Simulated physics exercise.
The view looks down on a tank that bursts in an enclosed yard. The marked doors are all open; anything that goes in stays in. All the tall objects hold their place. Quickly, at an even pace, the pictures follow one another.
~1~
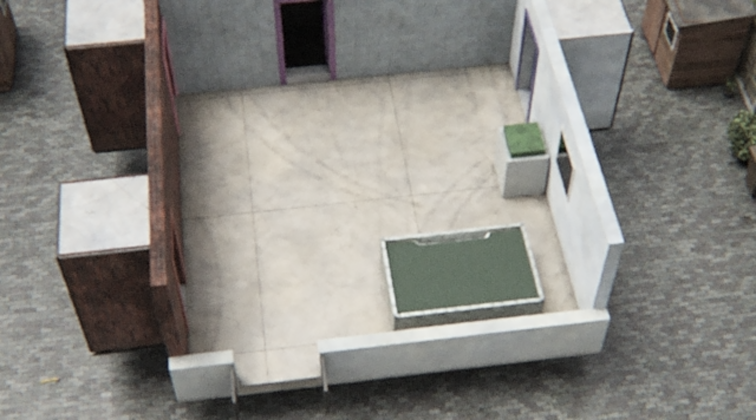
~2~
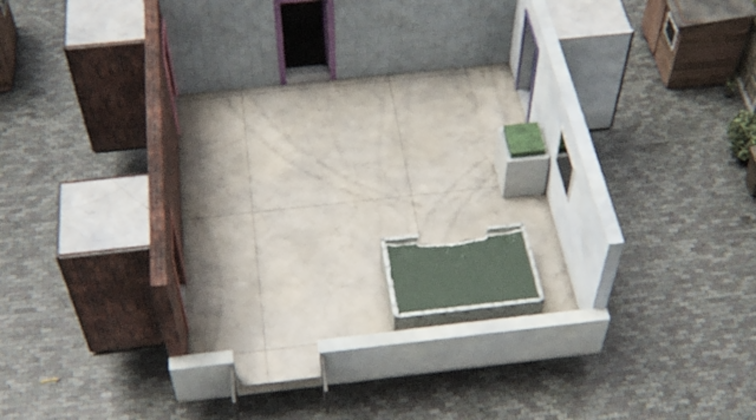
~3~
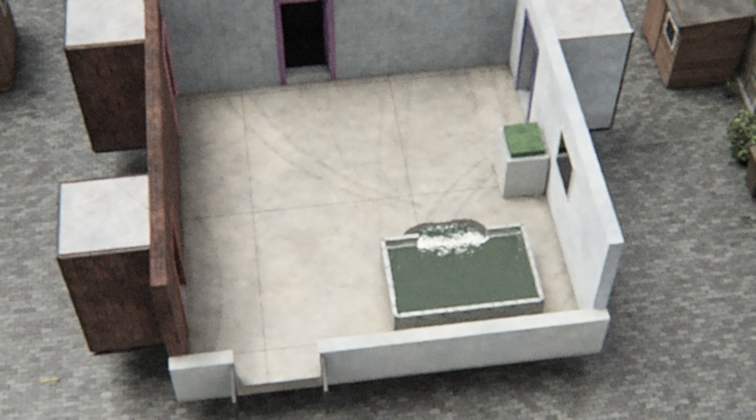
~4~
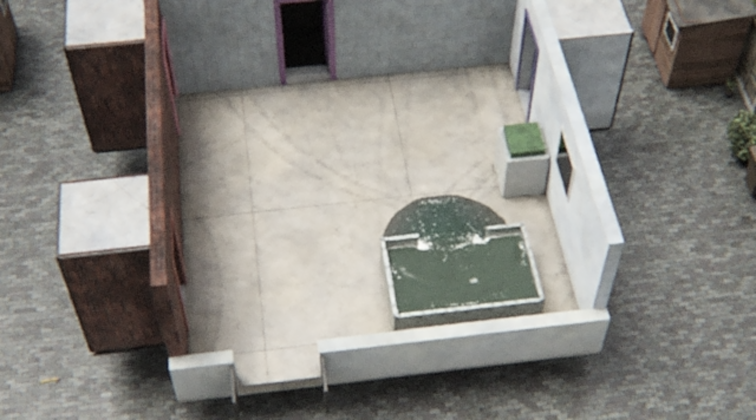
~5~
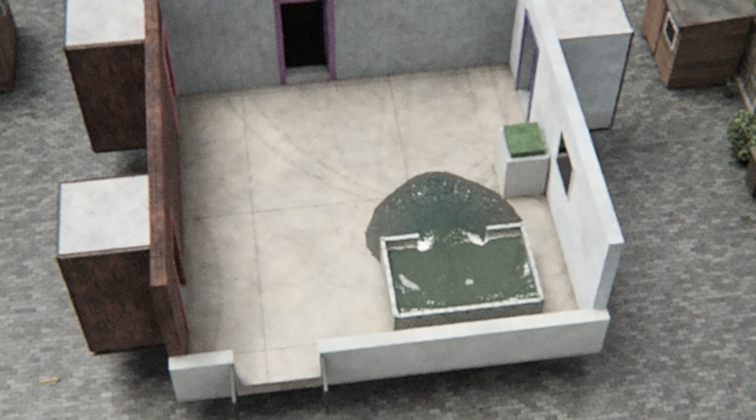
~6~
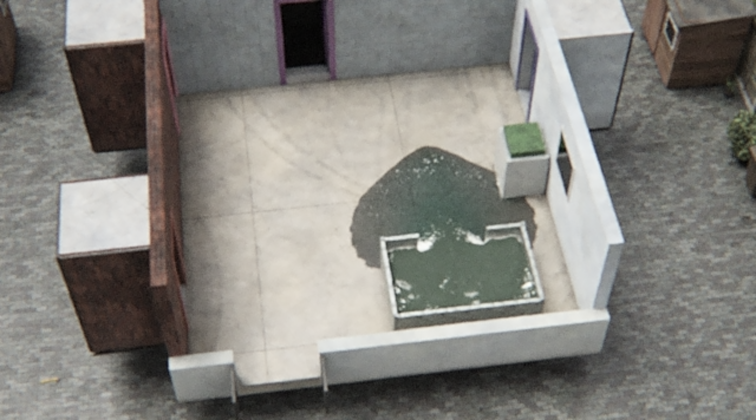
The clip opens on a high view of a walled yard where a rectangular tank of dark green water sits whole and still. A gap opens in the tank's far side, and water pours through it, foaming, then fans out across the pale floor in a widening dark pool toward the back wall.
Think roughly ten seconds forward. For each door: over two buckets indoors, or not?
At the end, the blue door will top two buckets; the red door will not top two buckets; the pink door will top two buckets; the purple door will not top two buckets.
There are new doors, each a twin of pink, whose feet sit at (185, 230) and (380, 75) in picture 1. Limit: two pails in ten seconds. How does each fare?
Result: First undershoots, second overshoots.
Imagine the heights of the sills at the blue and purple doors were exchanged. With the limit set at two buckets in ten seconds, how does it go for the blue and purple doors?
Result: Blue door comes in below; purple door ends up above the limit.
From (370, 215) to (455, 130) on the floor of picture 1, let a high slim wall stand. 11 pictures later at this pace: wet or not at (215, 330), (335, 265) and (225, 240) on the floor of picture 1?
Point by point: First not reached, second submerged, third not reached.
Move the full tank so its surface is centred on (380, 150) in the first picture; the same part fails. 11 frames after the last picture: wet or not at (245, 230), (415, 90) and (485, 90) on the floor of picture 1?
In order: Untouched, submerged, submerged.
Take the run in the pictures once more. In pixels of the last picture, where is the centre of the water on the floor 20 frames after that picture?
Somewhere near (419, 193).
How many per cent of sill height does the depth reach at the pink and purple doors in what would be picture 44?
Approx. 170 % then 30 %.
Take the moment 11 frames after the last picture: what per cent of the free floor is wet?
I'd say 50 per cent.
A moment on, water covers 35 % of the floor; the blue door not reached, the red door not reached, the pink door not reached, the purple door not reached.
Next, water covers 50 % of the floor; the blue door wet at the sill, nothing in, the red door not reached, the pink door not reached, the purple door wet at the sill, nothing in.
Then, water covers 60 % of the floor; the blue door under two buckets in, the red door not reached, the pink door under two buckets in, the purple door wet at the sill, nothing in.
Later, water covers 70 % of the floor; the blue door over two buckets in, the red door not reached, the pink door over two buckets in, the purple door wet at the sill, nothing in.
In the end, water covers 95 % of the floor; the blue door over two buckets in, the red door wet at the sill, nothing in, the pink door far over two buckets in, the purple door wet at the sill, nothing in.
